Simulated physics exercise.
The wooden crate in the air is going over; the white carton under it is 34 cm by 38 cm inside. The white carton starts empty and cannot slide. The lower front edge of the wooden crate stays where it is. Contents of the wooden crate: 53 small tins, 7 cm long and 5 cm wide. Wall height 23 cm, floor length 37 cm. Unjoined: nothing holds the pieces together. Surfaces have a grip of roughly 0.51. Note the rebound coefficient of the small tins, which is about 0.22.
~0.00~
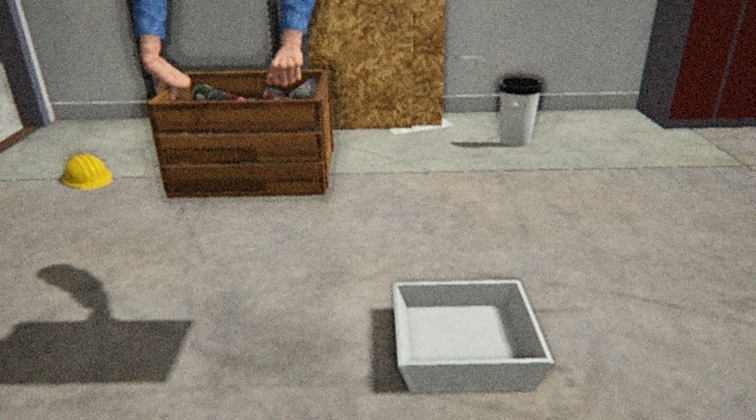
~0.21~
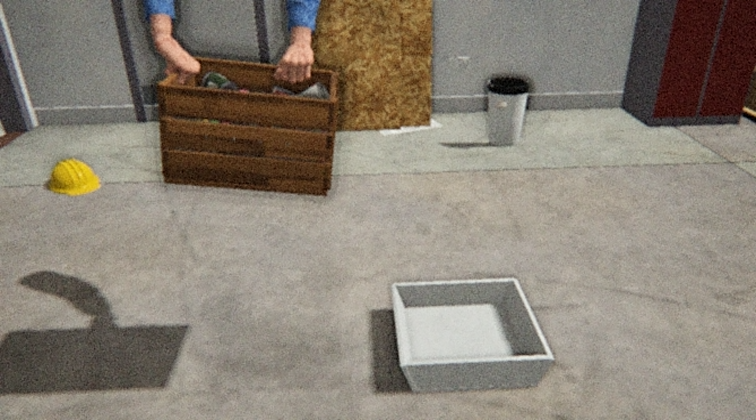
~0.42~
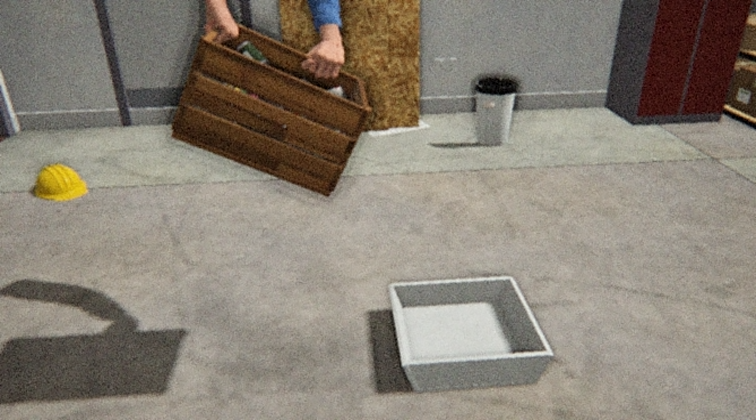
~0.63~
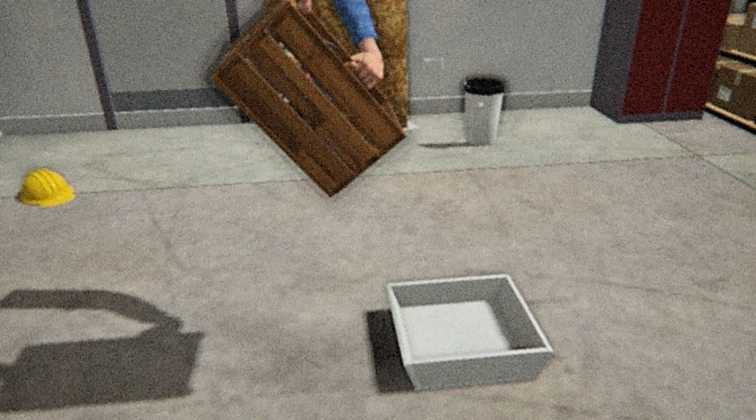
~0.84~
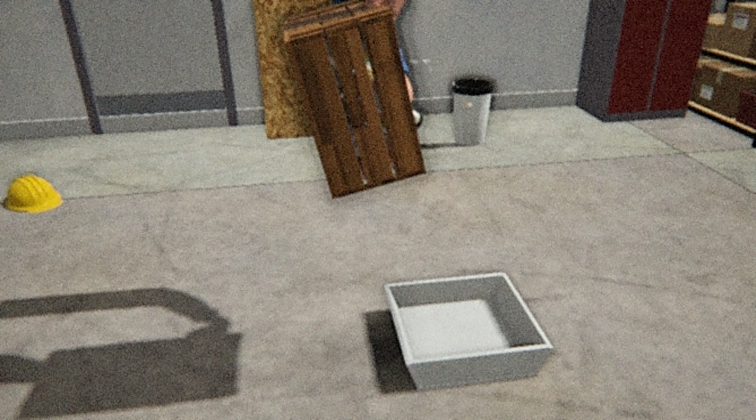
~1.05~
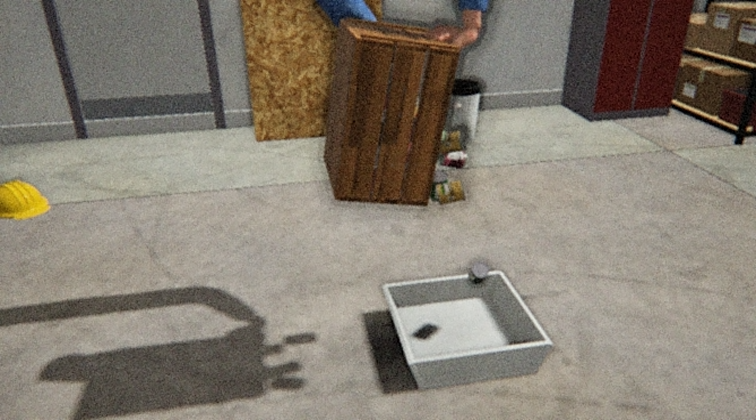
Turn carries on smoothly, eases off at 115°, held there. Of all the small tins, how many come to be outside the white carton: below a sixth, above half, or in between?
Expect below one sixth of the small tins to land outside the white carton.
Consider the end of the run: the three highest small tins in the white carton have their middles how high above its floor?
That is close to 12 centimetres.
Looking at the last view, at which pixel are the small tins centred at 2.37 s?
(464, 324).
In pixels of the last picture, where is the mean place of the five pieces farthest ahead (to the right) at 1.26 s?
Near (499, 293) in pixels.
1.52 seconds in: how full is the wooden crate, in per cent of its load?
About 30 %, still inside.
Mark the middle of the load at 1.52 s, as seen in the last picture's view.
Estimated centre in the last picture: (455, 272).
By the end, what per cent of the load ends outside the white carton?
Share of items: Approx. 10 %.
After 1.26 s, tilt 113°; 36 still in the wooden crate, 6 in the white carton and 11 in the air.
After 1.52 s, tilt 115°; 15 still in the wooden crate, 19 in the white carton, 1 outside the white carton and 18 in the air.
After 1.89 s, tilt 115°; 6 still in the wooden crate, 37 in the white carton, 2 outside the white carton and 8 in the air.
When it is over (at 2.37 s), 4 still in the wooden crate, 45 in the white carton and 4 outside the white carton. Asked share, 4 of 53, 8 per cent.
